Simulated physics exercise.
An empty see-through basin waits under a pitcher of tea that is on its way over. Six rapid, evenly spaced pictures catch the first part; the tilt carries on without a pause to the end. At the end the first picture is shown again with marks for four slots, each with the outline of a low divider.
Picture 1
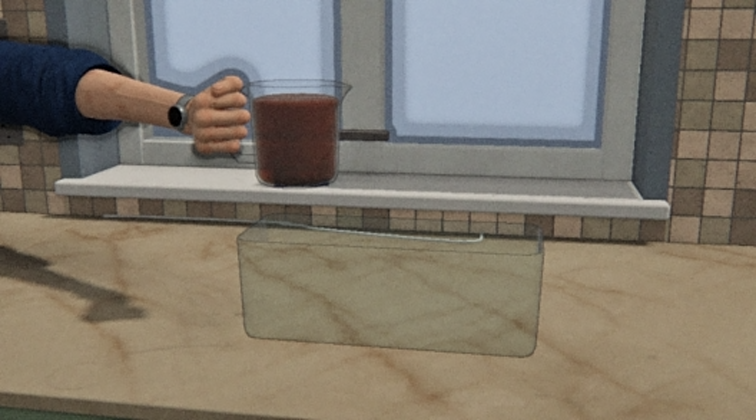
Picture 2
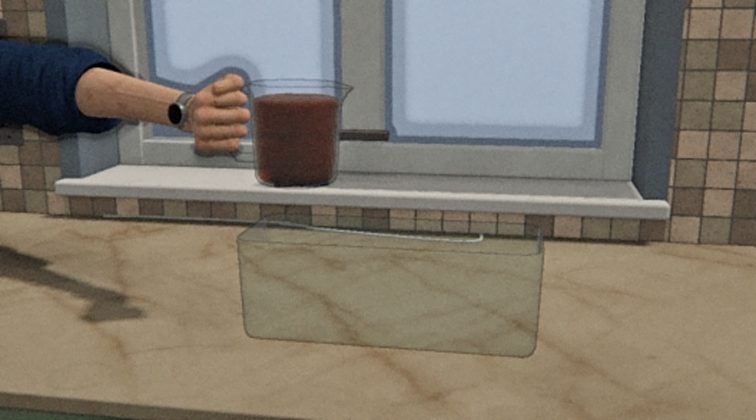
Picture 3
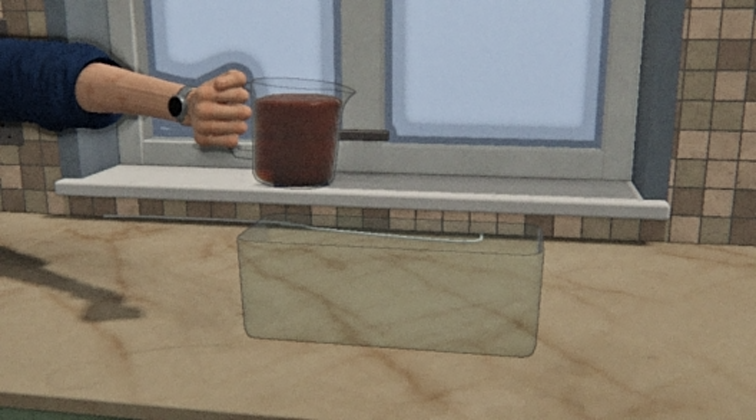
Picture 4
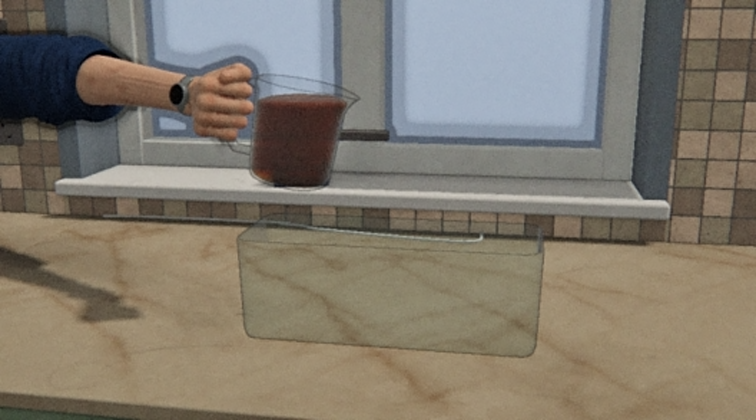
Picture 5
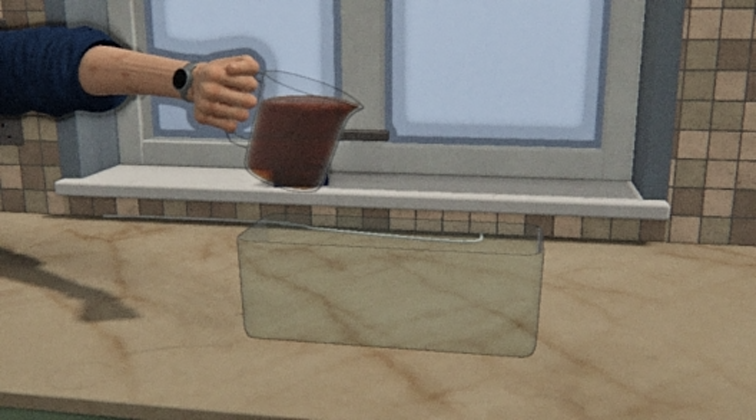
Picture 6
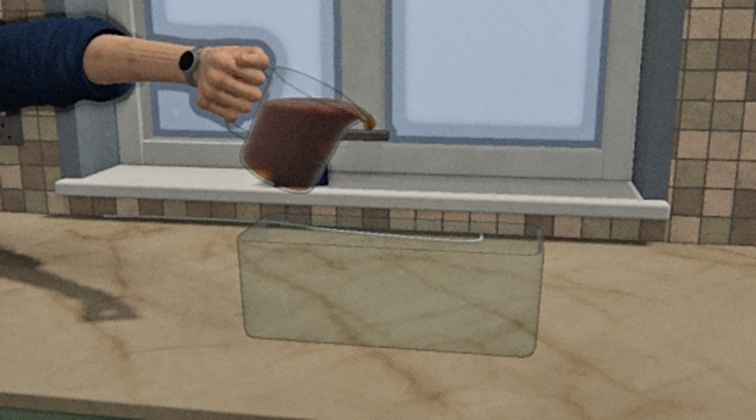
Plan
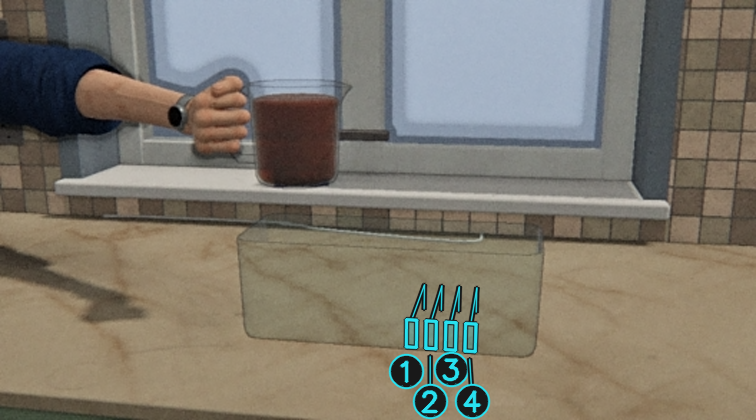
A hand with a dark watch and navy sleeve, reaching in from the left, slowly tips a clear pitcher of reddish-brown tea to the right until a little liquid slips over its lip. Below it, an empty see-through rectangular basin sits on a tan marbled counter. The still camera faces a kitchen window with a white sill, grey frame and brown-and-beige tiles on either side.
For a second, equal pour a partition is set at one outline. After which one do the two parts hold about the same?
Take 1.
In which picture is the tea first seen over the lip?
Picture 6.
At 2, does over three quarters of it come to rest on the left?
Yes.
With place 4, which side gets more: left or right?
The left one.
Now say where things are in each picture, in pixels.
Upright, lip at (351, 87); basin from (245, 335) to (536, 355); nothing has left yet.
Upright, lip at (352, 88); nothing has left yet.
Tipped about 5°, lip at (354, 92); nothing has left yet.
Tipped about 11°, lip at (358, 98); nothing has left yet.
Tipped about 18°, lip at (362, 107); nothing has left yet.
Tipped about 27°, lip at (365, 119); tea is over the lip, down to (370, 127).
On the marked copy, 1 at (410, 354); 2 at (430, 356); 3 at (449, 357); 4 at (469, 359).
With 1, about 52 % ends left of the wall and 47 % right of it.
With 2, about 85 % ends left of the wall and 14 % right of it.
With 3, about 91 % ends left of the wall and 8 % right of it.
With 4, about 91 % ends left of the wall and 9 % right of it.
